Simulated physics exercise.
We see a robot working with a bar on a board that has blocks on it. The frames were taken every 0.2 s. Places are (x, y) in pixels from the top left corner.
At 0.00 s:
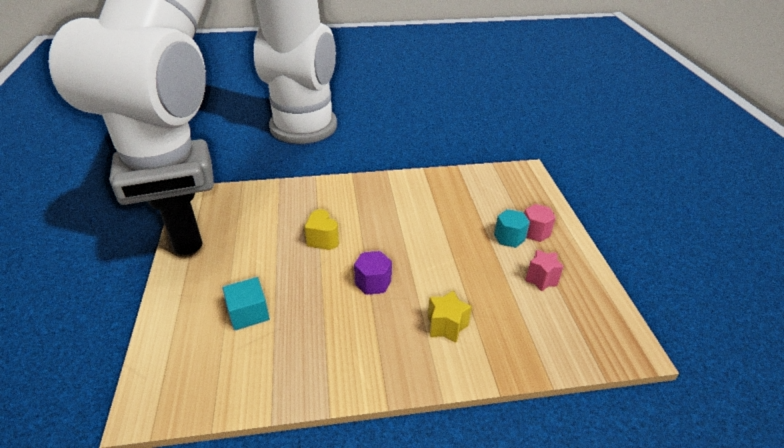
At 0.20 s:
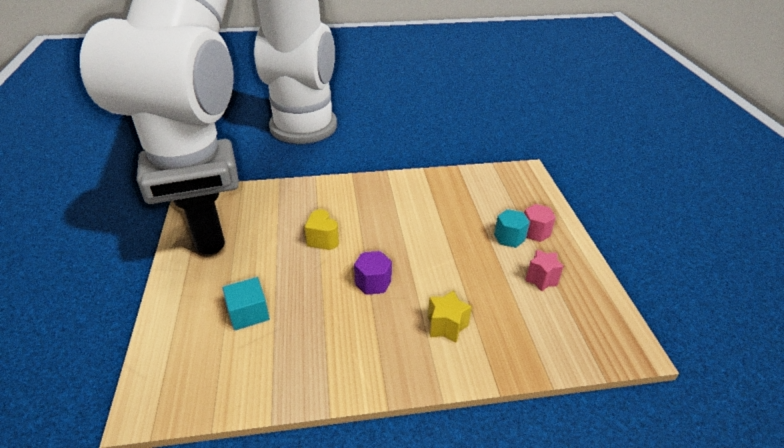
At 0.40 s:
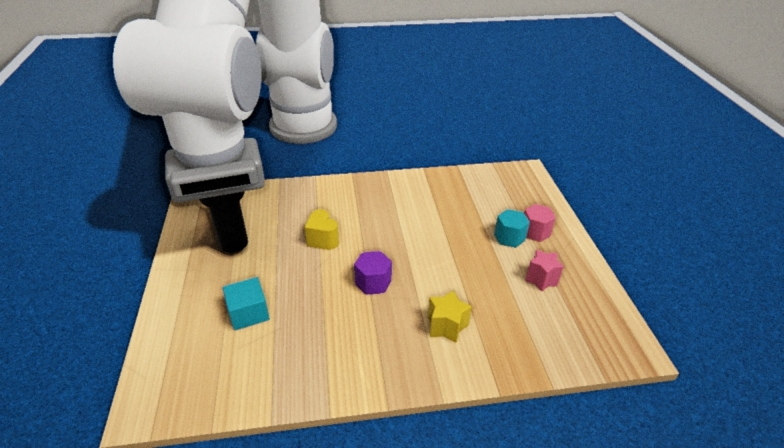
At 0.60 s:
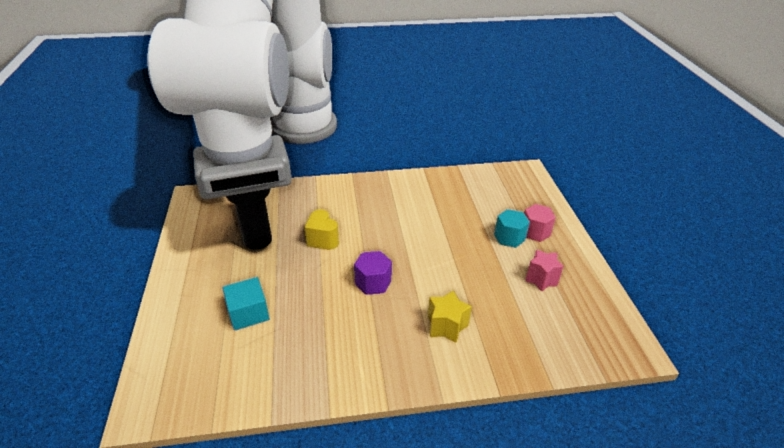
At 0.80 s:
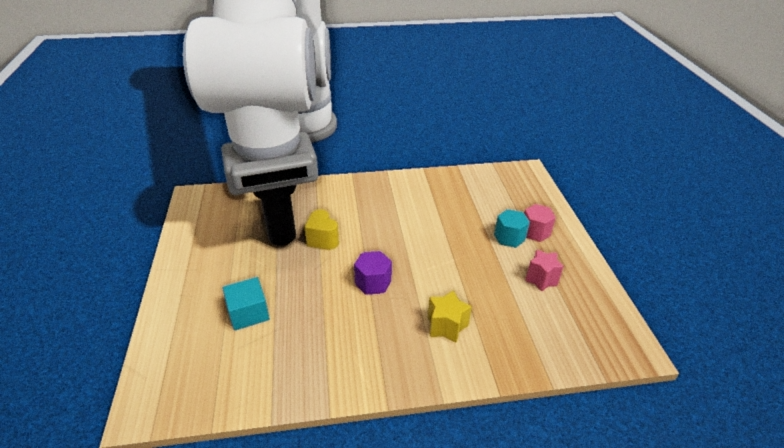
To begin with, a white robot arm holds a dark bar at the left edge of a wooden board scattered with colored blocks. The arm then moves the bar steadily right, above the teal cube, until it is close beside the yellow block, while all the blocks stay still.
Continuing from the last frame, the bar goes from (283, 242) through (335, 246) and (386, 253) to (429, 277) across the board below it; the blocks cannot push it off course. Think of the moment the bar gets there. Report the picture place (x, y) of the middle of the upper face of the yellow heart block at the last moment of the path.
Answer: (368, 211).
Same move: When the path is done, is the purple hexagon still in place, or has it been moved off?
Stays where it is.
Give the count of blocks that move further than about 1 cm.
The number is one.
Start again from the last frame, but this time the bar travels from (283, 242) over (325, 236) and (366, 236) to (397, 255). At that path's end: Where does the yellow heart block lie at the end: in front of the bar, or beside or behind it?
The yellow heart block slips off.
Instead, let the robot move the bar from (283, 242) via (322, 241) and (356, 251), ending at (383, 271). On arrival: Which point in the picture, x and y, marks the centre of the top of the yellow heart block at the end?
Around (374, 217).
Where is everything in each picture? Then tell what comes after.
The first picture shows tip of the bar (188, 246), middles of tops, yellow heart block (321, 220), purple hexagon (373, 262).
The second picture shows bar (211, 245), nothing pushed.
The third picture shows bar (234, 244), nothing pushed.
The fourth picture shows bar (258, 241), nothing pushed.
The fifth picture shows bar (282, 236), yellow heart block (321, 220), purple hexagon (373, 262).
The first path, step by step. One third of the way, bar (335, 241); yellow heart block (356, 216), turned 55° anticlockwise.
Two thirds of the way, bar (387, 248); yellow heart block (368, 211), turned 85° anticlockwise.
At the end, bar (429, 272); yellow heart block (368, 211), turned 85° anticlockwise; purple hexagon unmoved.
